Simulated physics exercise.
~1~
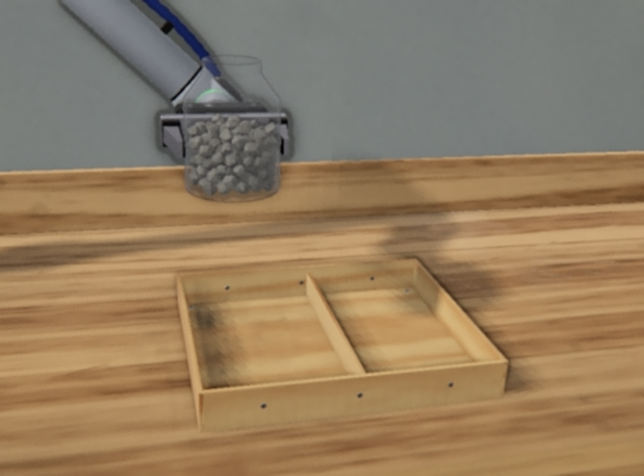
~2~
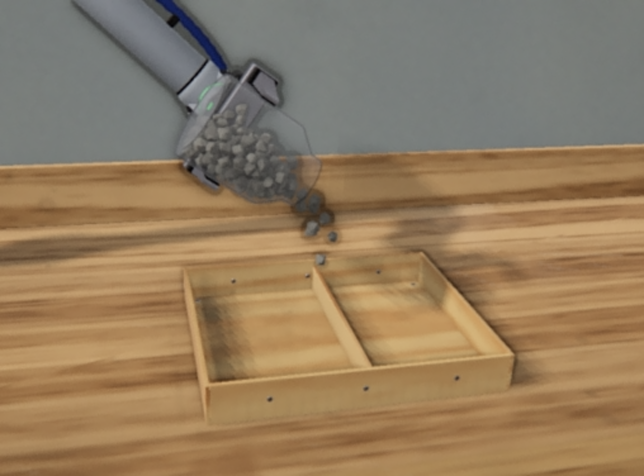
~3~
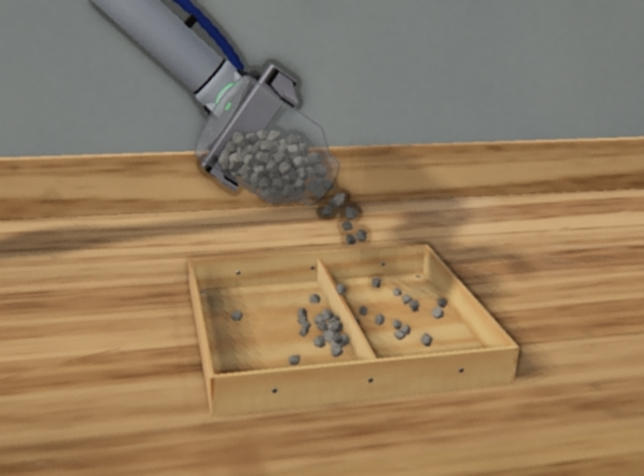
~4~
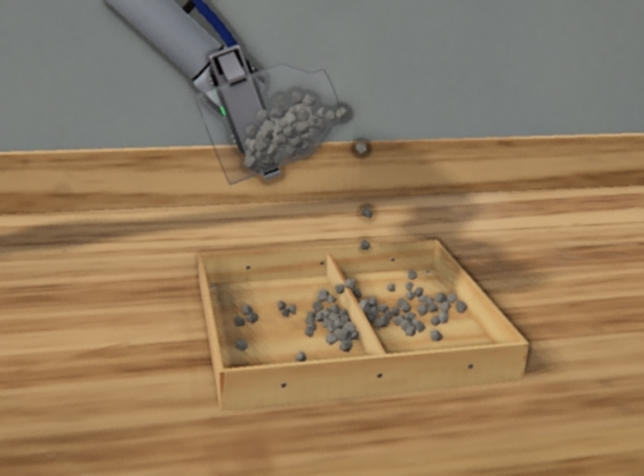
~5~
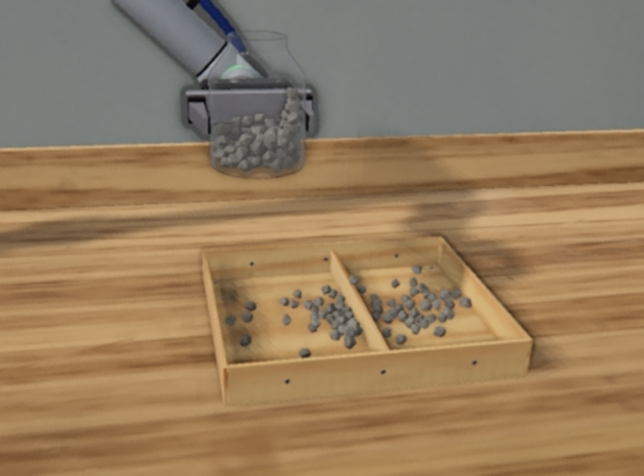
A grey robot arm with a blue cable holds a clear jar of grey pebbles at the upper left, above a light wooden table seen from slightly above against a grey wall. In front sits a shallow wooden tray, split into two parts by a cross wall. The arm tips the jar steeply to the right, and a few pebbles begin dropping towards the tray. More pour out and scatter on both sides of the divider. The arm then turns the jar back as the last few fall, ending upright, still partly full, with pebbles spread across both parts.
